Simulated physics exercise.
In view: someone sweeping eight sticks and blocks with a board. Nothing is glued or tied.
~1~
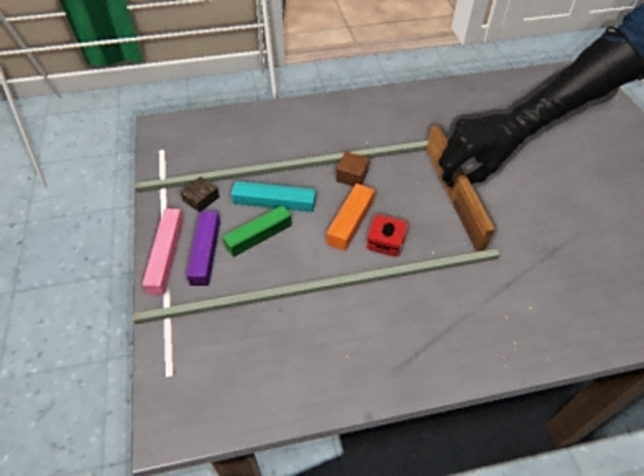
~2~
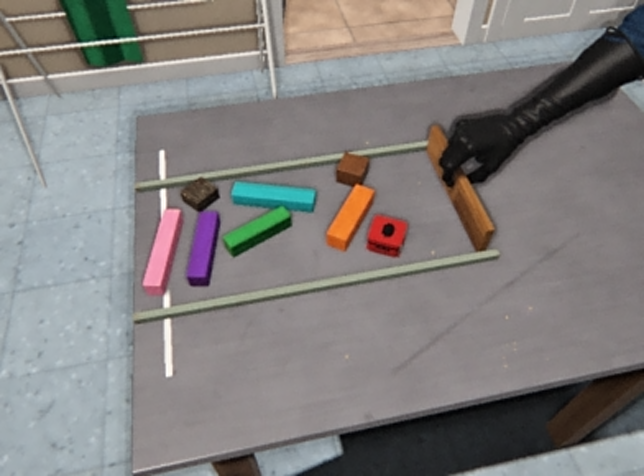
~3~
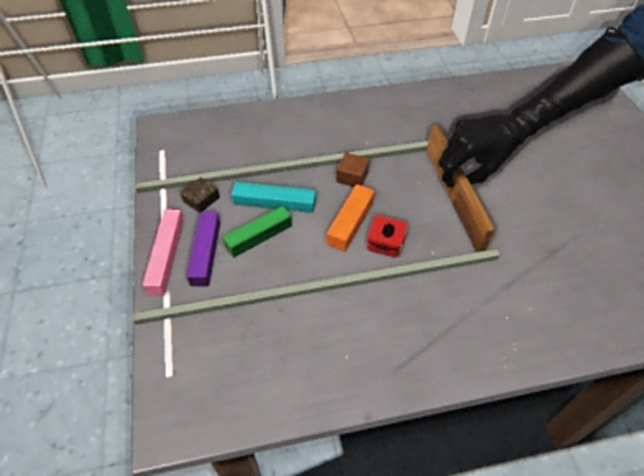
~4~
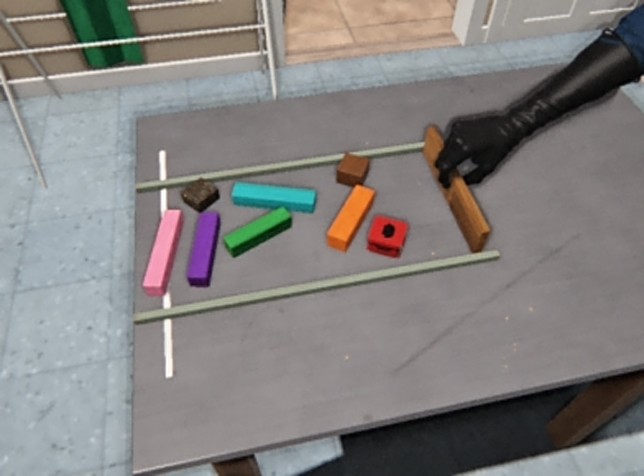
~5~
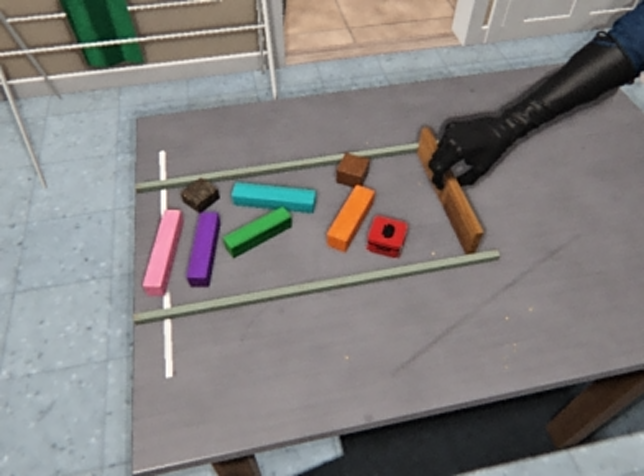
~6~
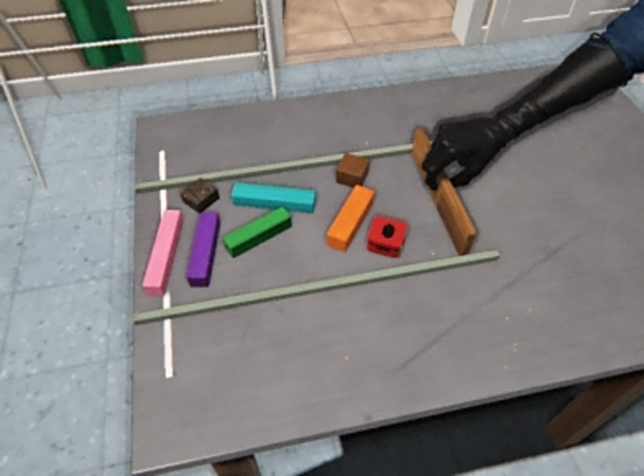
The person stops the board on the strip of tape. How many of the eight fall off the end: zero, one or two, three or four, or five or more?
As it turns out, the number that fall off is five or more.
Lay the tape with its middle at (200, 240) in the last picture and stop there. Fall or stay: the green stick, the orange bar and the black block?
The green stick does not fall, the orange bar survives, the black block tumbles off.
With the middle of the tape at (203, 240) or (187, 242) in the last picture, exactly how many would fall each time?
In that order 2 and 3.
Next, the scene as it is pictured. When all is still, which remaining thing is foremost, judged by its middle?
It is the orange bar.
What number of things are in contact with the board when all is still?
That makes 3.
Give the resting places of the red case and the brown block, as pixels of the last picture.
About (146, 295), and the other about (148, 199).
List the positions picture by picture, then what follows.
In the first frame, pink bar (164, 250); purple stick (204, 248); black block (200, 194); board (457, 186); tape (165, 245).
In the second frame, purple stick (204, 248); green stick (259, 231).
In the third frame, black block (200, 195); board (457, 186).
In the fourth frame, pink bar (165, 251); red case (387, 238).
In the fifth frame, purple stick (205, 248); orange bar (351, 218).
In the sixth frame, pink bar (165, 251); purple stick (204, 249); black block (200, 195); board (440, 189); tape (165, 246).
A little later, none off yet; pink bar at rest near (165, 251); purple stick at rest near (204, 249); black block at rest near (200, 195).
Next, none off yet; pink bar at rest near (165, 251); purple stick at rest near (204, 249); black block shifted about its own width near (171, 195).
Later still, one off so far; pink bar tilted a little near (124, 249); purple stick shifted about its own width near (143, 250); black block dropping near (137, 294).
When it is over, the number that fall off is five or more; down, turquoise stick, green stick, black block, purple stick and pink bar.
